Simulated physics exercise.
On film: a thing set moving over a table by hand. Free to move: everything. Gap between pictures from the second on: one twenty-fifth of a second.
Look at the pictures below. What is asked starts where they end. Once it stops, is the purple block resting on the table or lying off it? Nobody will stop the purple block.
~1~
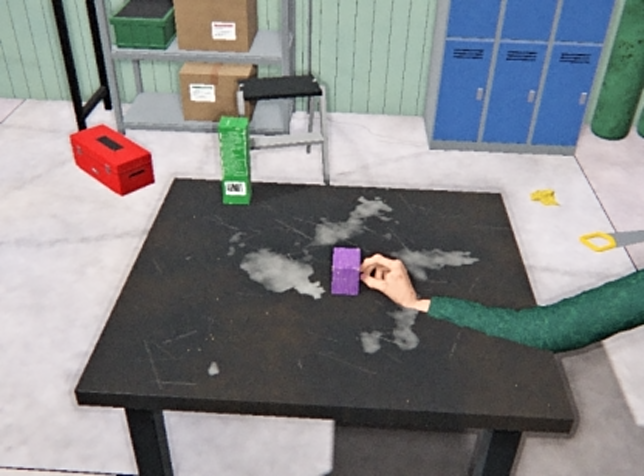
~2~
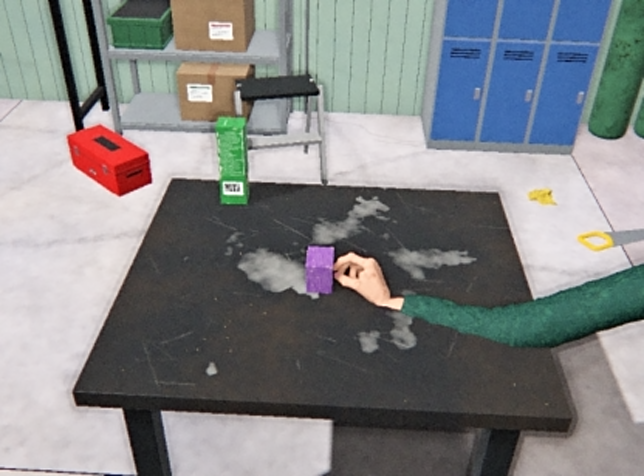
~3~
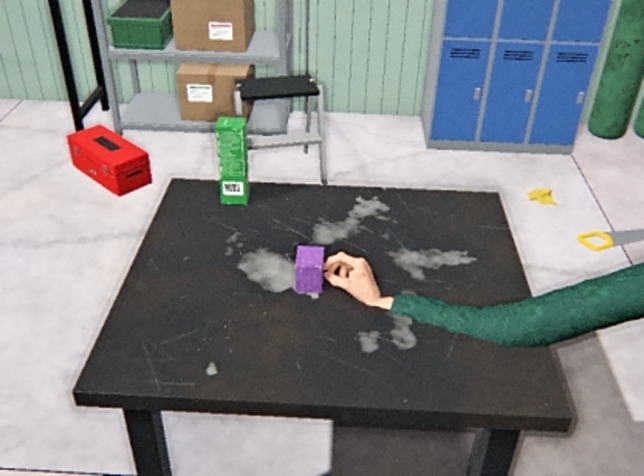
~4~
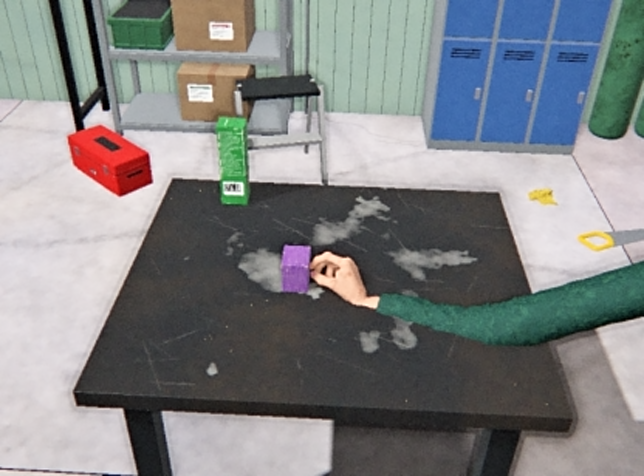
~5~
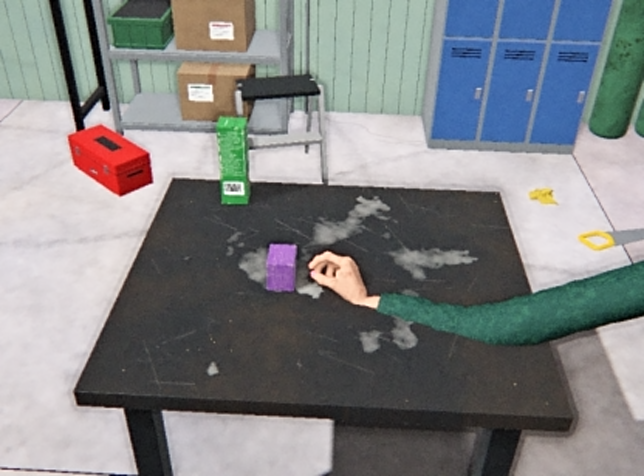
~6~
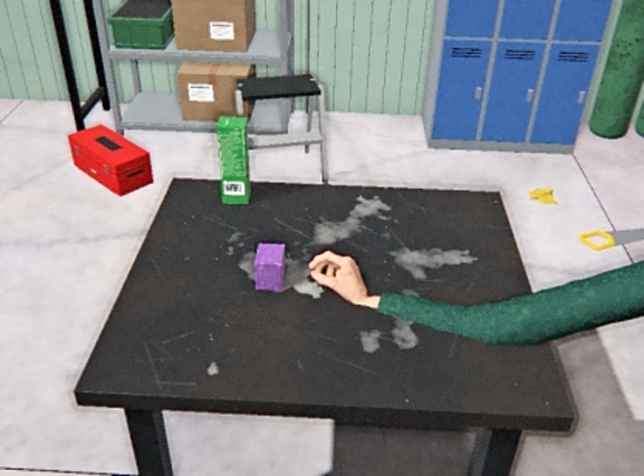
Pretty sure it is up there at the end, you know.
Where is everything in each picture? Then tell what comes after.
In the first picture, under the hand; purple block (346, 271).
In the second picture, under the hand; purple block (320, 270).
In the third picture, under the hand; purple block (310, 270).
In the fourth picture, purple block (296, 269).
In the fifth picture, purple block (282, 268) displaced a little.
In the sixth picture, purple block (270, 267) displaced about its own width.
Then, 0.10 s past the last view, purple block displaced about its own width near (252, 266).
Then, 0.20 s past the last view, purple block resting near (250, 265).
Finally, moved from the start, purple block. Final places as the last picture's camera would see them, purple block near (250, 266).
